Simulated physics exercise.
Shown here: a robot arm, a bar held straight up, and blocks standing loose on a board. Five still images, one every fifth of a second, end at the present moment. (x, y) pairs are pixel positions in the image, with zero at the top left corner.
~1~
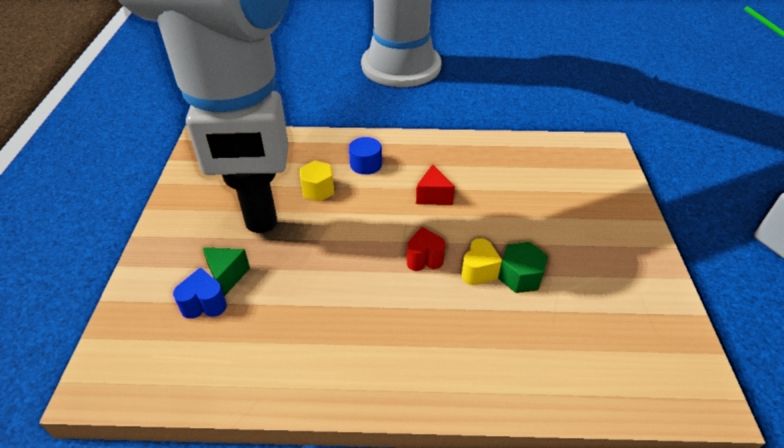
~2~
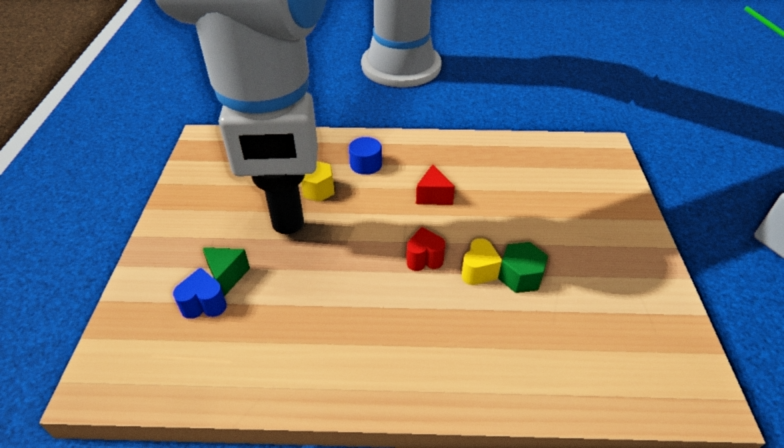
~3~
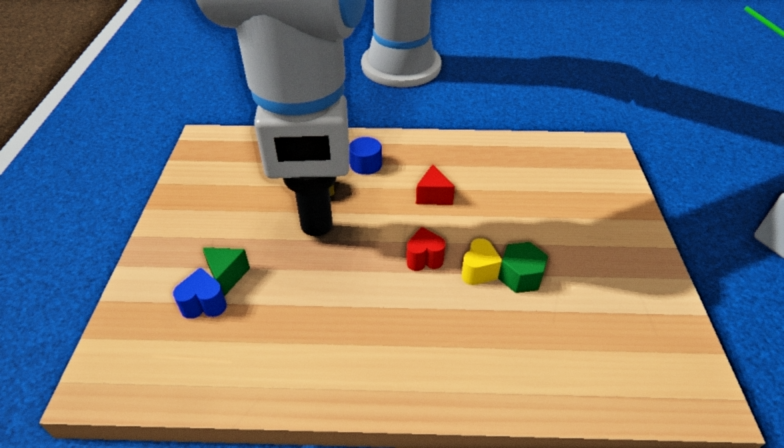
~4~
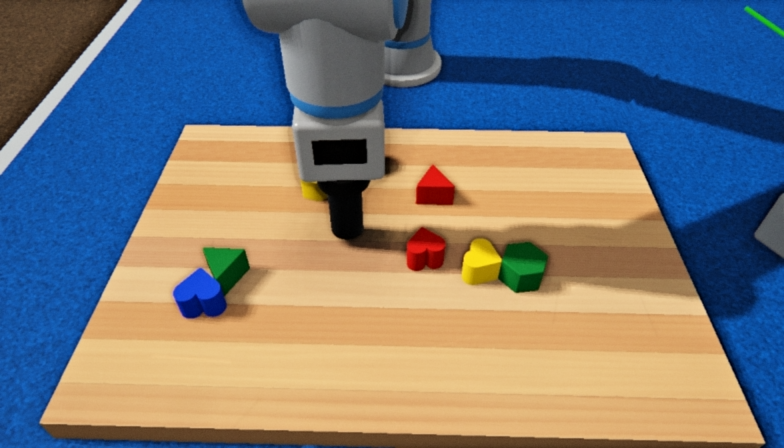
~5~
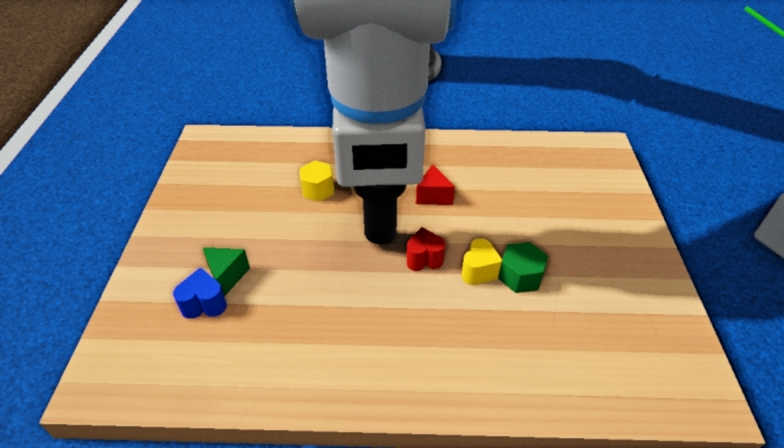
A robot arm holding a short black bar upright slid steadily right across a wooden board, passing in front of the yellow and blue blocks and nearing the red heart, while every block stayed still.
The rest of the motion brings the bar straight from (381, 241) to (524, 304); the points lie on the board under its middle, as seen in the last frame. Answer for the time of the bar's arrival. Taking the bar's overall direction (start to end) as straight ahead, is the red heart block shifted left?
No
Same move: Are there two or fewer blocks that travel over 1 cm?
No, I don't think so.
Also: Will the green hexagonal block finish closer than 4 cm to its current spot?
Answer: Yes.
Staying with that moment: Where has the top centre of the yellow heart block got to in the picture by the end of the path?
The middle of its top is at (569, 295).
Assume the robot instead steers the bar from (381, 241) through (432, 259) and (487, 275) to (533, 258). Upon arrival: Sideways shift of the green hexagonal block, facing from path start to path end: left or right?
That's a shift to the left.
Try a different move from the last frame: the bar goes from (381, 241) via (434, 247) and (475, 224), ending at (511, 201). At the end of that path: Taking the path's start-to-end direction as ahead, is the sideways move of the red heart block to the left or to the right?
It is displaced to the right.
On the path given first. One third of the way, bar (427, 253); red heart block (456, 255); yellow heart block (489, 259), turned 15° anticlockwise; green hexagonal block (533, 257).
Two thirds of the way, bar (474, 274); red heart block (505, 281), turned 20° clockwise; yellow heart block (538, 286), turned 25° anticlockwise; green hexagonal block (551, 259), turned 55° anticlockwise.
At the end, bar (526, 296); red heart block (547, 312), turned 30° clockwise; red triangle still; yellow heart block (569, 295), turned 55° anticlockwise; green hexagonal block (551, 259), turned 55° anticlockwise.
